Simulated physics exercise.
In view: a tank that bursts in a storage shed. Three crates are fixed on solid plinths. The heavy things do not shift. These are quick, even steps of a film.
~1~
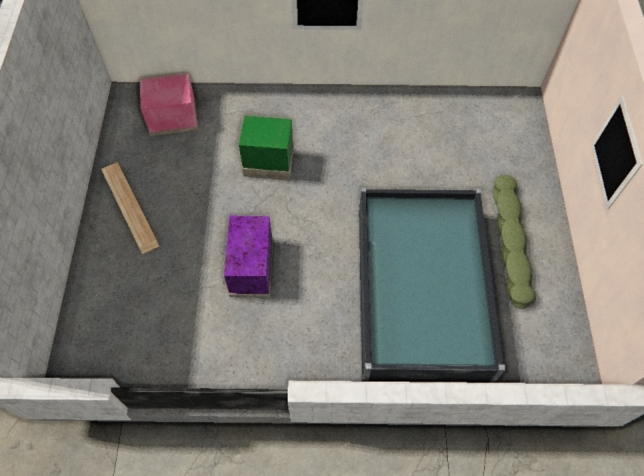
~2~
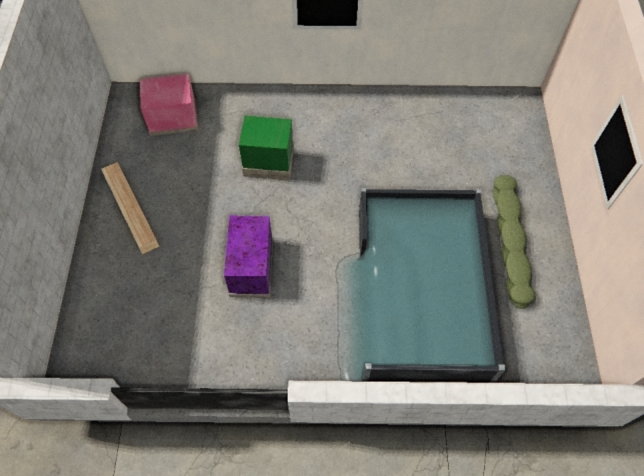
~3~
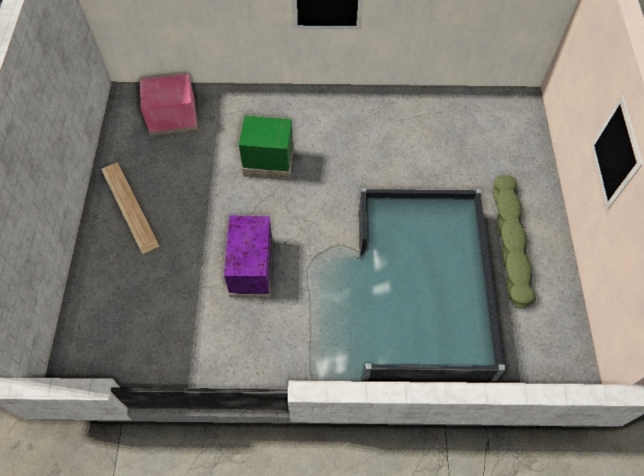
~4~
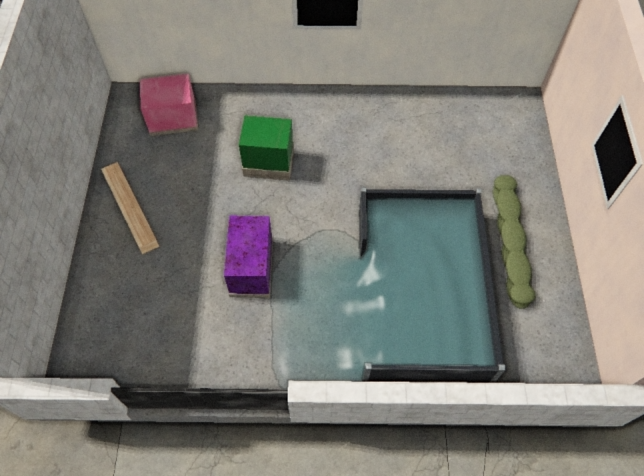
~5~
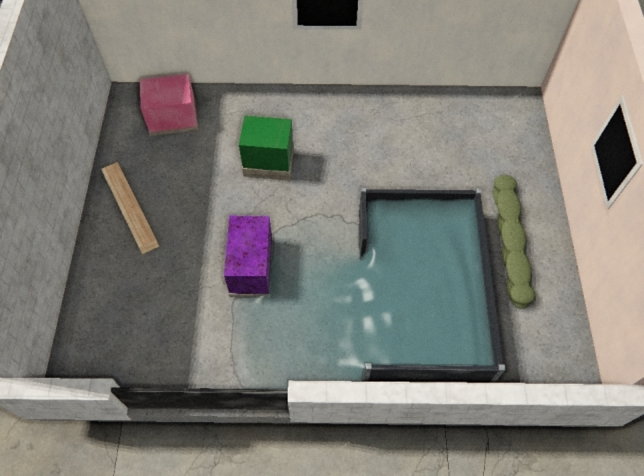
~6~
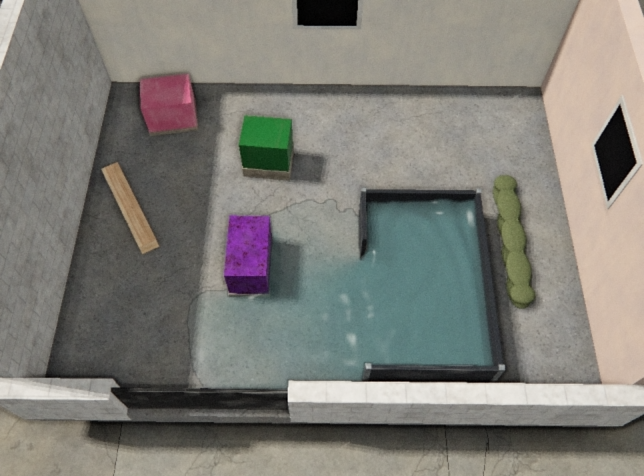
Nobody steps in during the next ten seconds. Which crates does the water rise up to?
The green crate keeps dry; the purple crate is soaked; the pink crate is soaked.
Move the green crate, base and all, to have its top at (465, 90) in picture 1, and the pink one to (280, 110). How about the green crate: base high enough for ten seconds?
In short: Green crate stays dry.
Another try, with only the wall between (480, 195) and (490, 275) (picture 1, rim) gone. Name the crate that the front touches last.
Last comes the purple one.
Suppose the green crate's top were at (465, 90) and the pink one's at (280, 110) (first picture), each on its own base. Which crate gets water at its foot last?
Last comes the green crate.
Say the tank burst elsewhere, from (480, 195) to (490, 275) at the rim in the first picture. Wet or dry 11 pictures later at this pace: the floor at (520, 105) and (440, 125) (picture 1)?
In turn: Wet, awash.
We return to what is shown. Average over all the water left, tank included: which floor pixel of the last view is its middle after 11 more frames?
I would point to (288, 313).
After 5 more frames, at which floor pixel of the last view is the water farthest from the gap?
Roughly at (42, 394).
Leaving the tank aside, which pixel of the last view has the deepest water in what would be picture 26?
At about (89, 188).
A moment on, water covers 25 % of the floor; the green crate water round its plinth, the purple crate water round its plinth, the pink crate not reached.
Next, water covers 35 % of the floor; the green crate water round its plinth, the purple crate water round its plinth, the pink crate water round its plinth.
Then, water covers 55 % of the floor; the green crate water round its plinth, the purple crate water round its plinth, the pink crate water round its plinth.
Later, water covers 75 % of the floor; the green crate water round its plinth, the purple crate water round its plinth, the pink crate water round its plinth.
In the end, water covers 95 % of the floor; the green crate stayed above the water, the purple crate was topped, the pink crate was topped.
